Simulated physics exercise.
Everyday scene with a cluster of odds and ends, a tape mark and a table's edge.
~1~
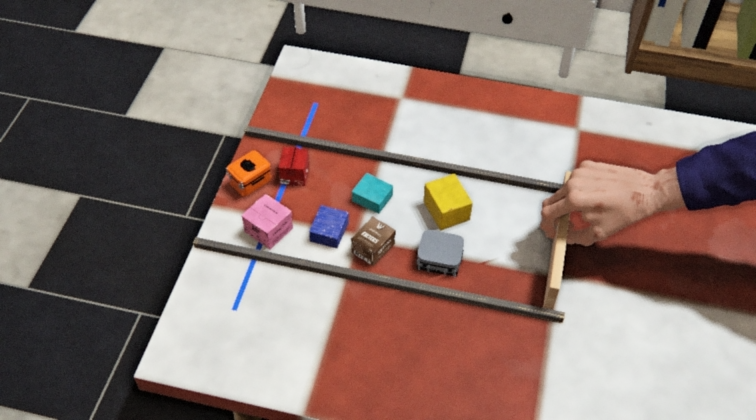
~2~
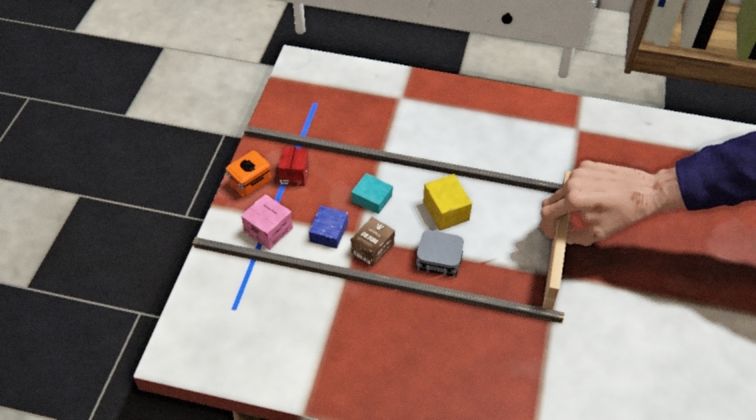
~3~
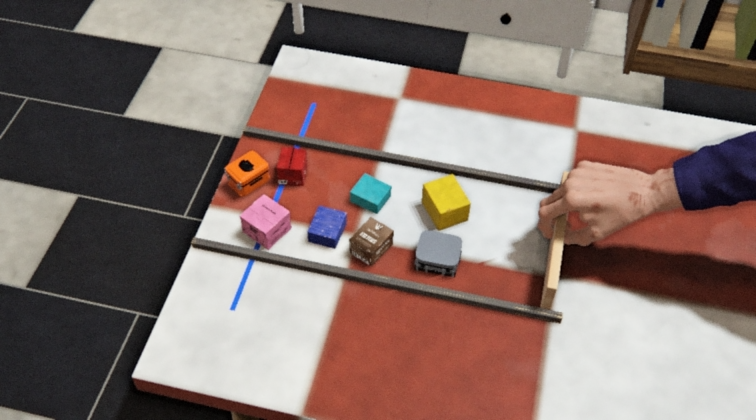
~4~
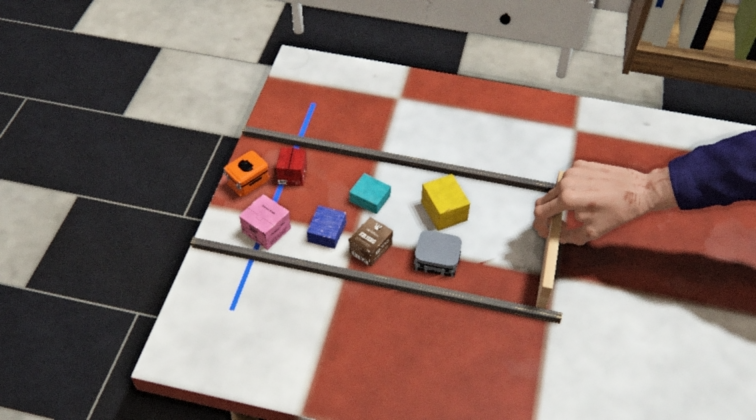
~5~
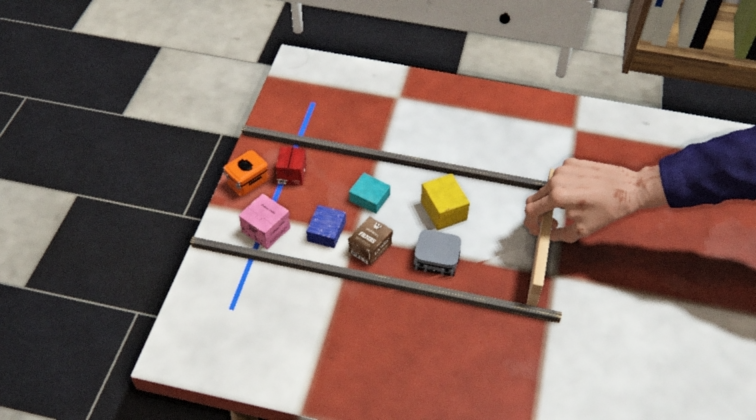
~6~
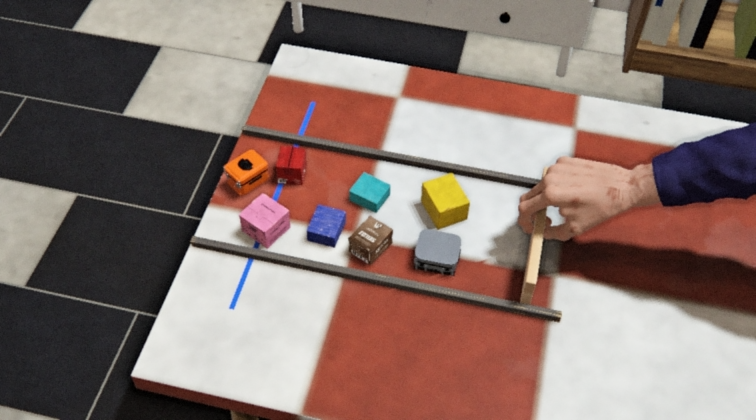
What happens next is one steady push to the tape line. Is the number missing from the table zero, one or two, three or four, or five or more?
The push drops a trio or a foursome off the table.
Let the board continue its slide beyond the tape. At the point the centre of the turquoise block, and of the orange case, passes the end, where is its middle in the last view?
Its middle is about (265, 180) and about (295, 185).
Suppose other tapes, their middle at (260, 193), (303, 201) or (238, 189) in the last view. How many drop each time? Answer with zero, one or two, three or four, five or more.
At least five; one to two; five or more.
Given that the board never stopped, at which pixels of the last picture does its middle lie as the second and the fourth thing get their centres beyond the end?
At (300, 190) for the second, at (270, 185) for the fourth.
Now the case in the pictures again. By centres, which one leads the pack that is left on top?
The foremost one is the brown box.
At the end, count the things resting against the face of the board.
In contact: 2.
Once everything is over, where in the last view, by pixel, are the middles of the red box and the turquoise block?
About (247, 140), and the other about (235, 168).
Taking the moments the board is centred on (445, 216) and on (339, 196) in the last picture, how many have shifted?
Respectively 2 and 7.
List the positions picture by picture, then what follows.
The first frame shows orange case (250, 174); pink box (268, 222); red box (294, 166); board (560, 239); tape (279, 197).
The second frame shows pink box (267, 222); turquoise block (372, 194).
The third frame shows red box (292, 167); blue block (327, 227).
The fourth frame shows orange case (247, 174); yellow block (445, 203).
The fifth frame shows pink box (265, 222); brown box (370, 241).
The sixth frame shows orange case (247, 173); pink box (265, 221); red box (292, 166); board (537, 234); tape (276, 196).
A little later, none off yet; orange case at rest near (247, 173); pink box at rest near (265, 221); red box at rest near (292, 166).
Next, none off yet; orange case at rest near (247, 173); pink box shifted about its own width near (226, 217); red box moving near (286, 164).
When it is over, the number that fall off is three or four; down, blue block, pink box and orange case.
